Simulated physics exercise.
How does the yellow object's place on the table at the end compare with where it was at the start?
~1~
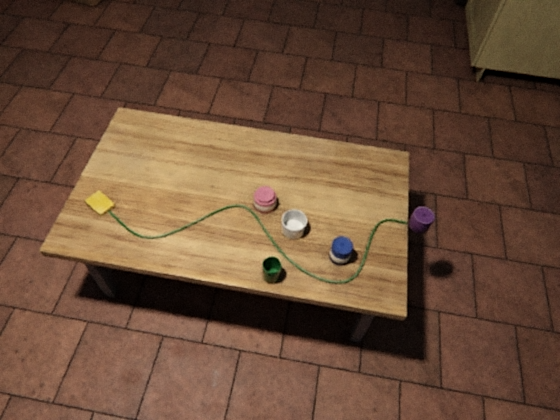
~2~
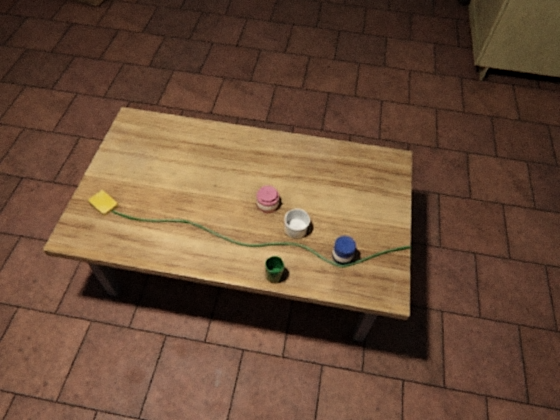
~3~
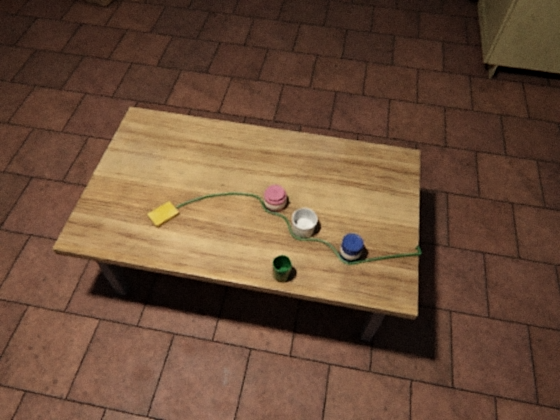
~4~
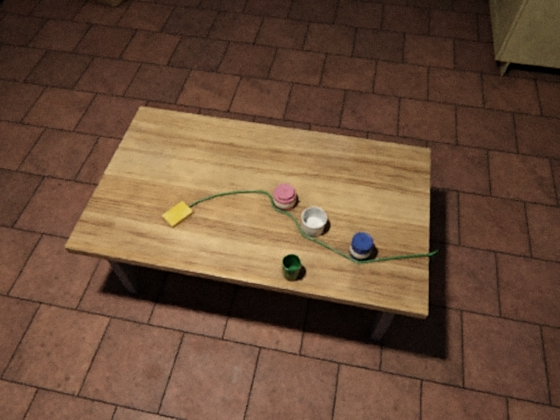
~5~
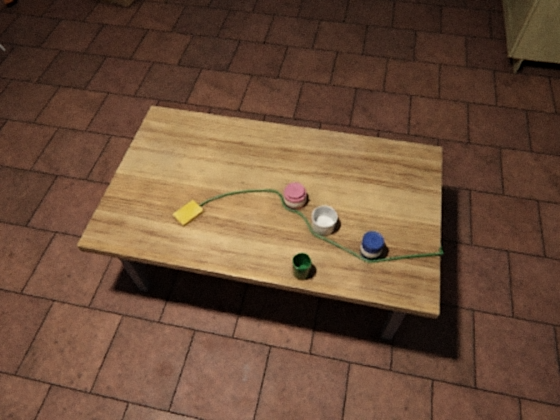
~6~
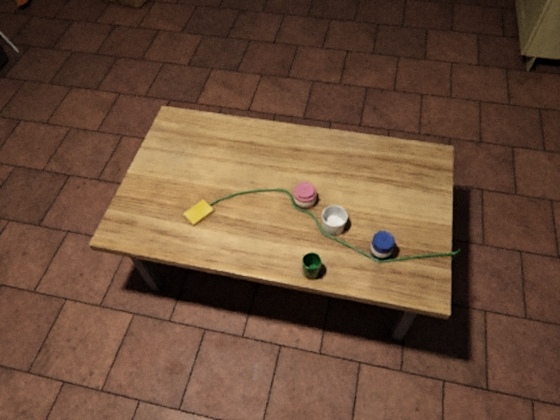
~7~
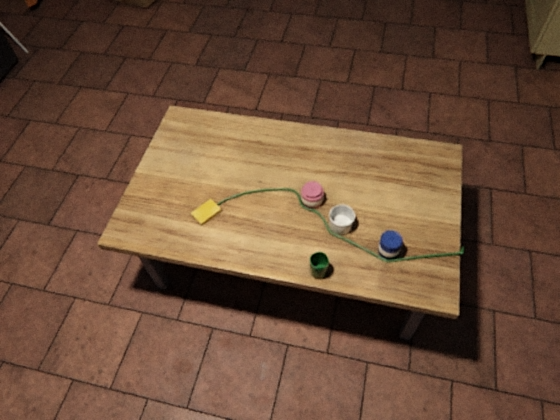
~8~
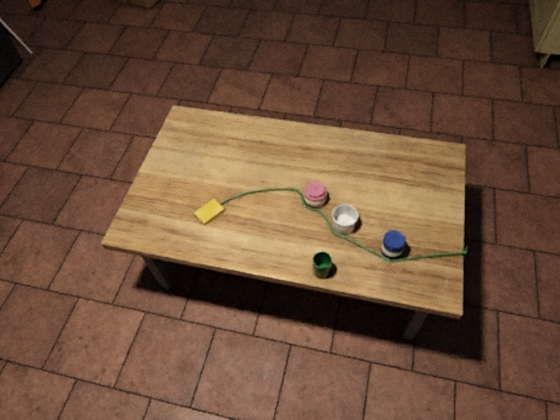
It starts close to the table's left edge and ends farther to the right, in from that edge and nearer the pink jar, still on the tabletop.
